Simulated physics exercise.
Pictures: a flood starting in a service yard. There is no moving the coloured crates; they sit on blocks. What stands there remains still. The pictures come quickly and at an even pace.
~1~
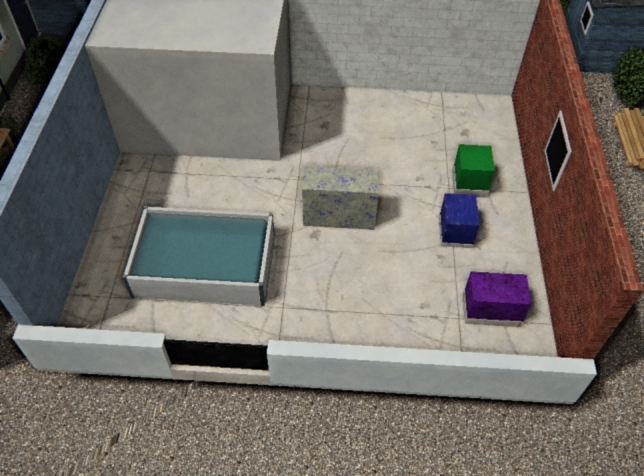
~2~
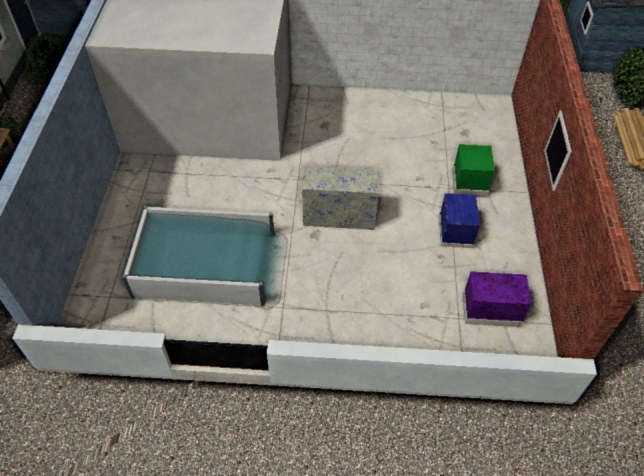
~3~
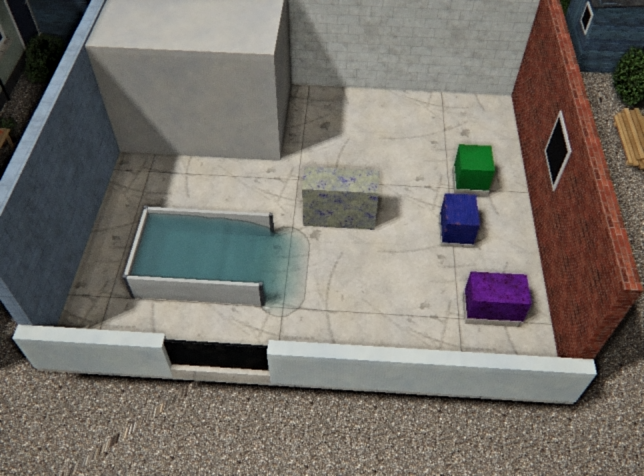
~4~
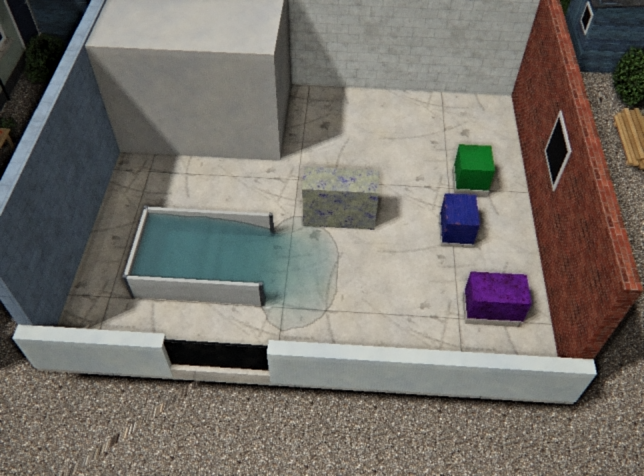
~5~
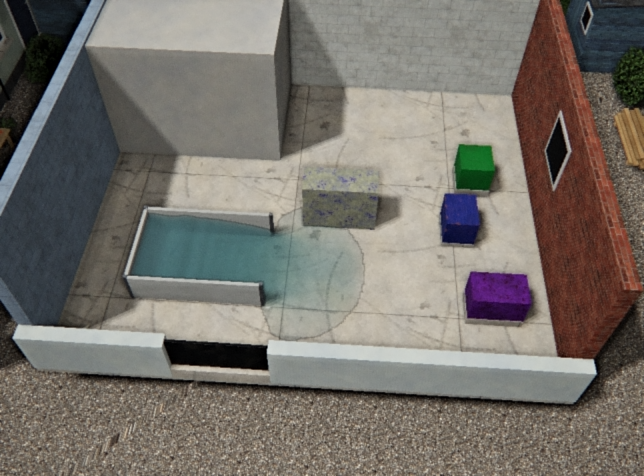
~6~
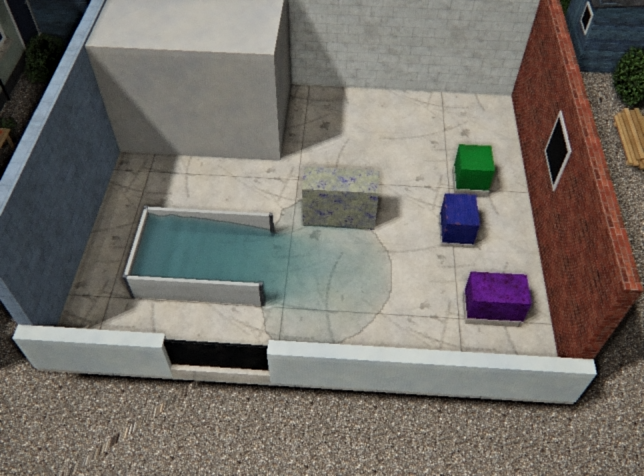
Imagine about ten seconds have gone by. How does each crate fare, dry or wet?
One by one: Green crate: Spared; purple crate: Reached; blue crate: Reached.
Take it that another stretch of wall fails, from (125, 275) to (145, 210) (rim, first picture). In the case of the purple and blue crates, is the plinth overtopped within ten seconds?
In my view the purple crate is never reached, and the blue crate is never reached.
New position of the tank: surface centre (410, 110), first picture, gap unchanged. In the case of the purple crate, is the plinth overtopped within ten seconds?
The purple crate is flooded.
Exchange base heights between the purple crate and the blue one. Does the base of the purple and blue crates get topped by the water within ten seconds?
Purple: Flooded, blue: Flooded.
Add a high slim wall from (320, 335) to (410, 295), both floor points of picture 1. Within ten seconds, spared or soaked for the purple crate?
Purple crate stays out of it.
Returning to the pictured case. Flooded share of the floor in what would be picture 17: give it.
It should be close to 30 %.
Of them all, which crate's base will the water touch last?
Last is the green-painted one.
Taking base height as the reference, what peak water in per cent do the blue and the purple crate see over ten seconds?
I'd say 200 per cent for the first one and 160 per cent for the second.
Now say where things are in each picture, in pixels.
In the first frame, the open tank at (201, 247) is whole and still.
In the second frame, the front is at (270, 304), out from the gap at (266, 263).
In the third frame, water pours out at (266, 264) and has run to (290, 309).
In the fourth frame, water pours out at (266, 264) and has run to (326, 305).
In the fifth frame, the front is at (356, 248), out from the gap at (266, 264).
In the sixth frame, water pours out at (266, 264) and has run to (385, 291).
A moment on, water covers 25 % of the floor; the green crate not reached, the purple crate water round its plinth, the blue crate water round its plinth.
Next, water covers 30 % of the floor; the green crate water round its plinth, the purple crate water round its plinth, the blue crate water round its plinth.
Then, water covers 40 % of the floor; the green crate water round its plinth, the purple crate water round its plinth, the blue crate water round its plinth.
Later, water covers 55 % of the floor; the green crate water round its plinth, the purple crate water round its plinth, the blue crate water round its plinth.
In the end, water covers 80 % of the floor; the green crate stayed above the water, the purple crate was topped, the blue crate was topped.
